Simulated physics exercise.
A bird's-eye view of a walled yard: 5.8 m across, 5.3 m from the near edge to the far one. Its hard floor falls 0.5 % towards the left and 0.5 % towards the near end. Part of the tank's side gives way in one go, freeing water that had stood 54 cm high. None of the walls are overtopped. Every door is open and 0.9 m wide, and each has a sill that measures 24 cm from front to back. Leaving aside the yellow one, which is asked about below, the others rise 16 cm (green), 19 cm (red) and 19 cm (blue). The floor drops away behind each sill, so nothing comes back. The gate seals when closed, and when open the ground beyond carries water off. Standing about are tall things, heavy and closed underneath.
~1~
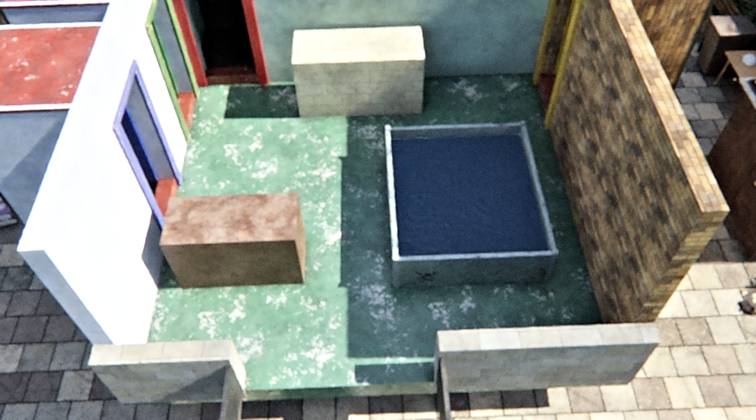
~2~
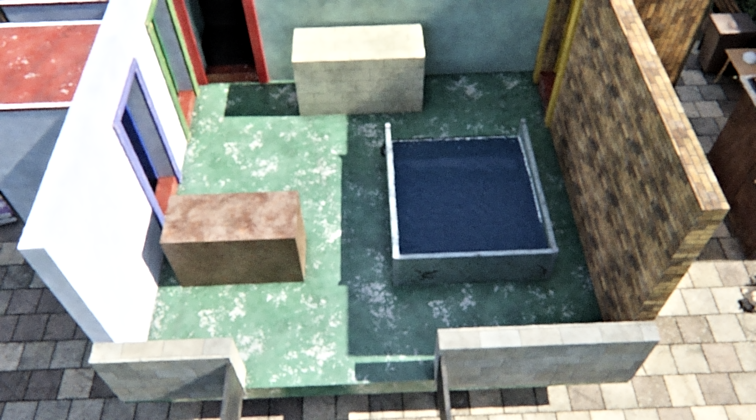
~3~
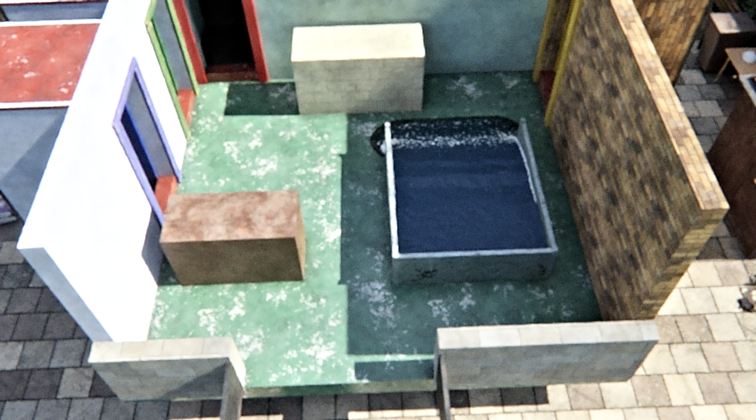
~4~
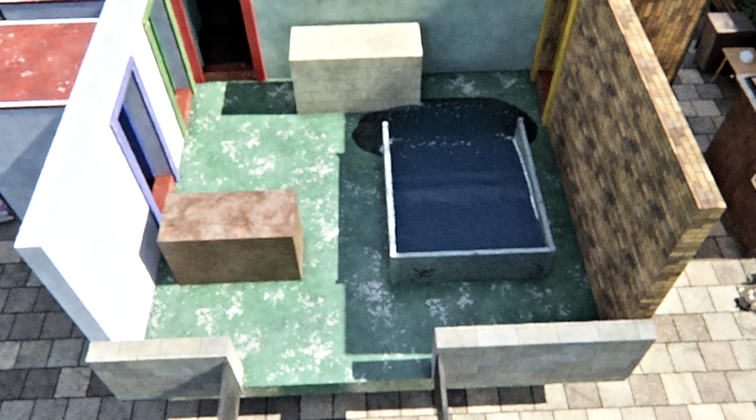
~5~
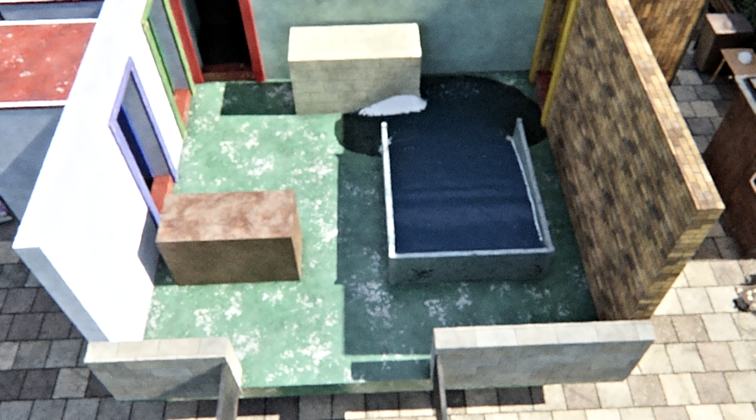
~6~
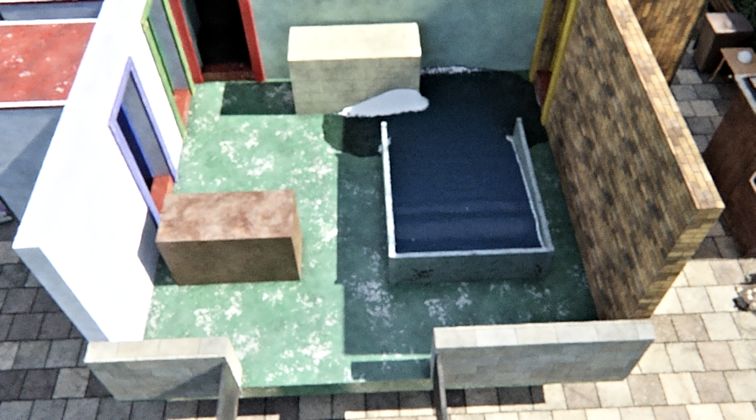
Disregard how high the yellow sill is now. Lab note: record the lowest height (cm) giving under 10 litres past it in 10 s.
Lowest height: 30 cm.
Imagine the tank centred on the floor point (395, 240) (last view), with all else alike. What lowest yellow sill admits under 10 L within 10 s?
I'd put it at close to 26 cm.
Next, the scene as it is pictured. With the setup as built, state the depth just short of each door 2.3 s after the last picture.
In cm - green: 16, yellow: 30, red: 2, blue: 12.
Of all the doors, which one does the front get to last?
I'd say the blue one.
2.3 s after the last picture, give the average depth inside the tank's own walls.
Averaged depth comes out at about 15 cm.
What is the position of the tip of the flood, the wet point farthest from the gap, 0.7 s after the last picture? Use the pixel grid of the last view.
Near (253, 119).
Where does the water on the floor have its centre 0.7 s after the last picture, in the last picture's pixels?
Around (448, 168).
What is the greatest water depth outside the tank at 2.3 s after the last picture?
About 34 cm.
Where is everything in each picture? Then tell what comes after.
The first frame shows still water, 54 cm deep, in the tank at (464, 189); the yellow door at (554, 55) is dry.
In the second frame, the gap is on the far side, the front 0.3 m out at a hidden place; the back of the tank holds 54 cm.
In the third frame, the front is at a hidden place, 0.7 m from the gap on the far side; 1.3 m2 of floor is wet, 54 cm left at the back.
In the fourth frame, water pours out on the far side and has run 1.2 m, to (429, 102); about 8 cm deep outside, 54 cm at the back.
In the fifth frame, the gap is on the far side, the front 1.7 m out at a hidden place; the back of the tank holds 54 cm.
In the sixth frame, water pours out on the far side and has run 1.9 m, to (500, 71); about 8 cm deep outside, 52 cm at the back; water is at the yellow door at (550, 52).
Then, 0.7 s after the last picture water covers 25 % of the floor, deepest (39 cm) near (445, 75); 12 cm at the yellow door, 0 litres in over its 27 cm sill.
Then, 2.3 s after the last picture water covers 55 % of the floor, deepest (34 cm) near (533, 86); 30 cm at the yellow door, 13 litres in over its 27 cm sill.
Then, 9.3 s after the last picture water covers 95 % of the floor, deepest (14 cm) near (137, 373); 8 cm at the yellow door, 20 litres in over its 27 cm sill.
At the yellow door as built, the water peaked near 31 cm, 1.5 s after the last picture.
With a sill of 25 cm, 32 litres would have come in within the 10 s; with 34 cm, 2 litres. So under 10 litres takes about 30 cm.
